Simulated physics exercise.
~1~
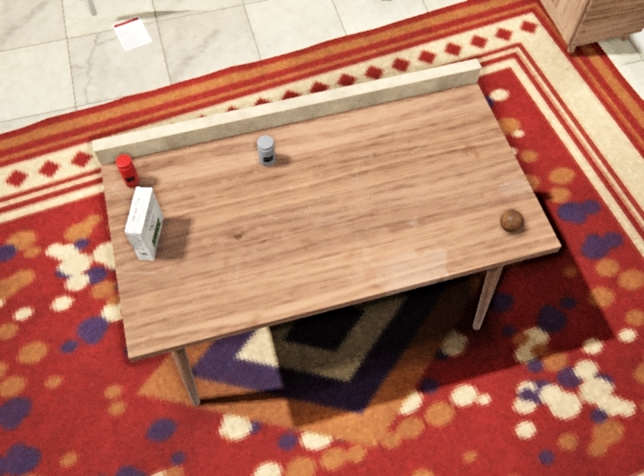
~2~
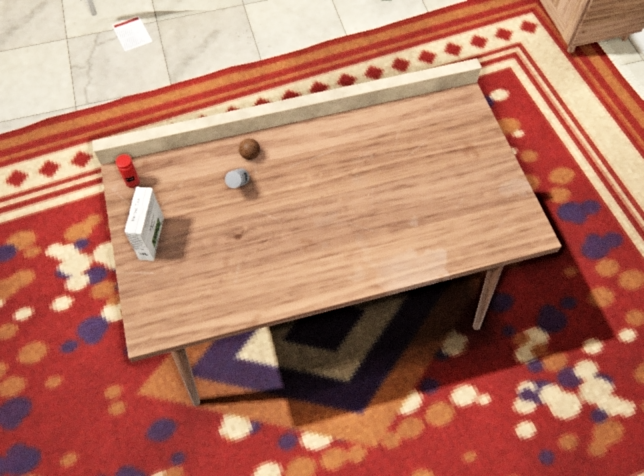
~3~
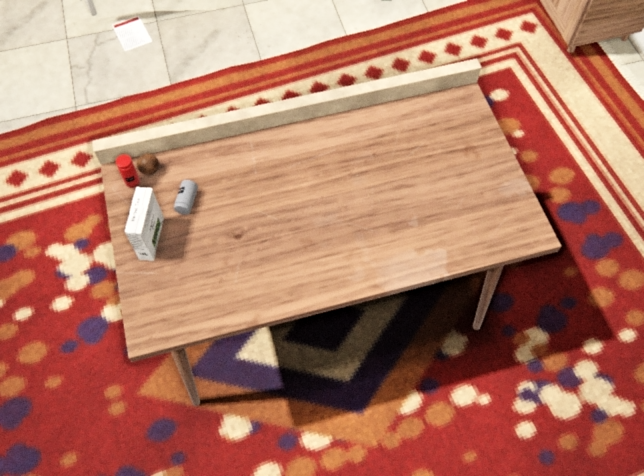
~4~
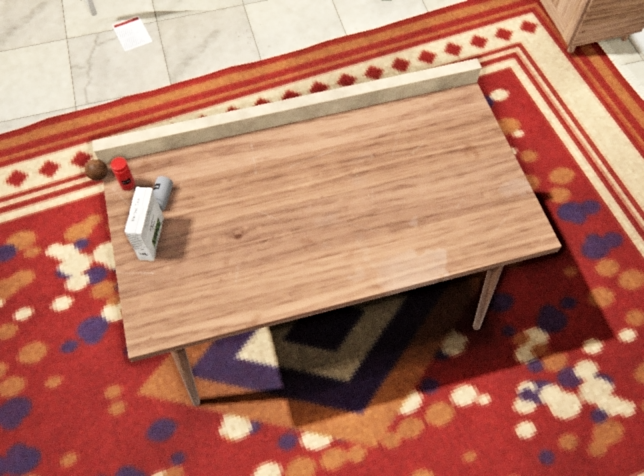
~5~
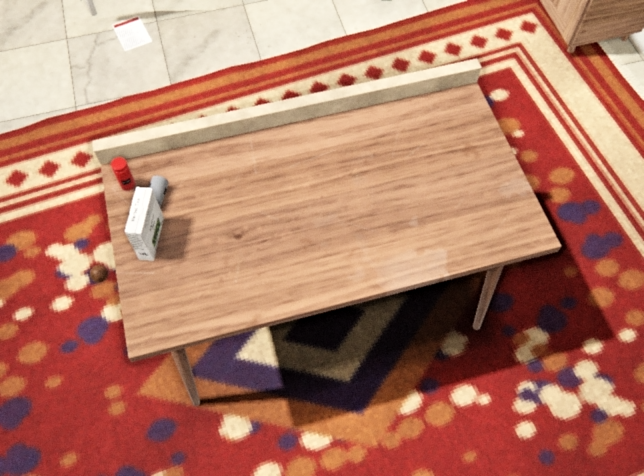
In the video, a brown ball crosses a wooden table from right to left, the grey shaker tips over and rolls left to rest beside the white packet, and the ball passes the red shaker, leaves the left edge and ends on the patterned rug.
